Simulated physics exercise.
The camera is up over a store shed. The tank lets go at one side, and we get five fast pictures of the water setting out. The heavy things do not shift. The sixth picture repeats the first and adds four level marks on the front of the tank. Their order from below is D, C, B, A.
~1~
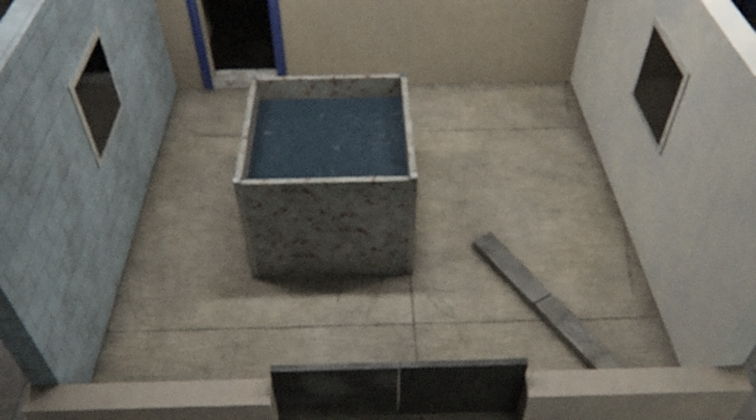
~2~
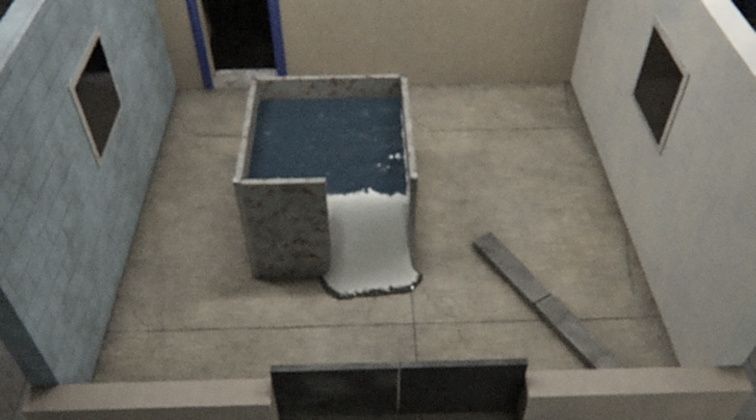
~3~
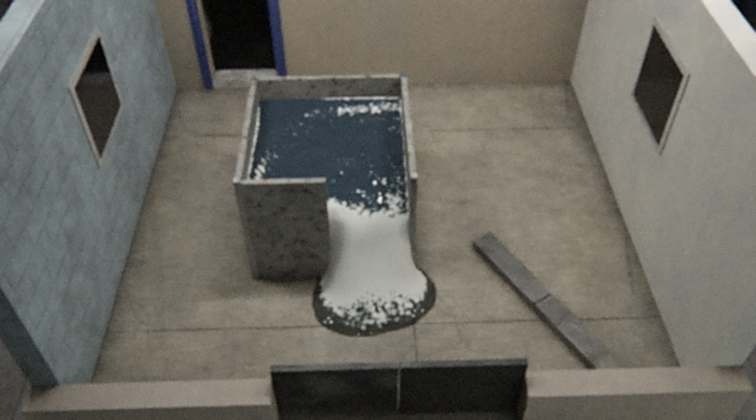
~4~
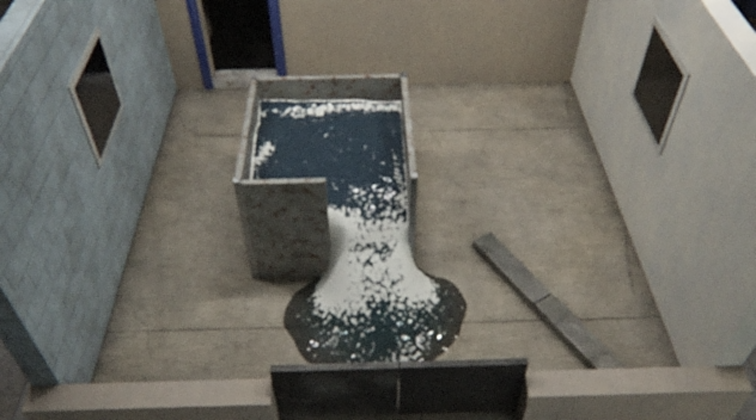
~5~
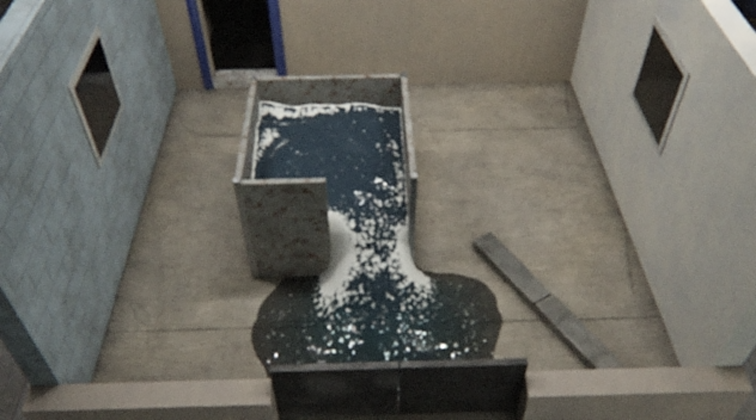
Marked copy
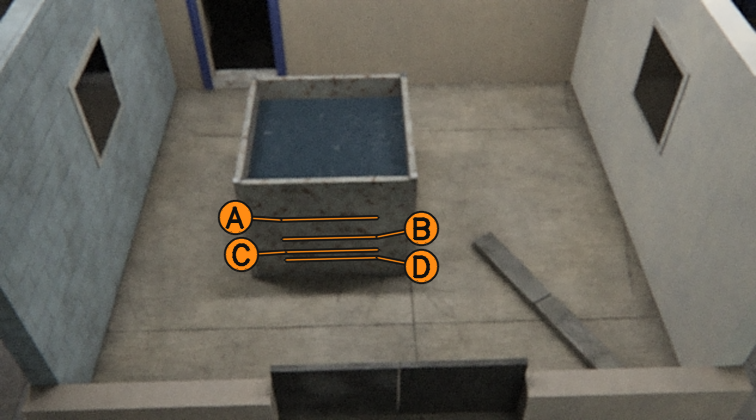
A stone tank opens at its front right, and water pours out and spreads toward the gate.
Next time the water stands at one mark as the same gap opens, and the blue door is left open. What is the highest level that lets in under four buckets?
Line A.
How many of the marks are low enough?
All four.
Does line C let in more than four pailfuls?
No, that is safe.
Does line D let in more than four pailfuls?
No.
On the marked copy, A at (328, 218); B at (330, 238); C at (331, 250); D at (331, 258); from the bottom up D, C, B, A.
For line A, a splash gets over, under a bucket.
For line B, nothing gets over.
For line C, nothing gets over.
For line D, nothing gets over.
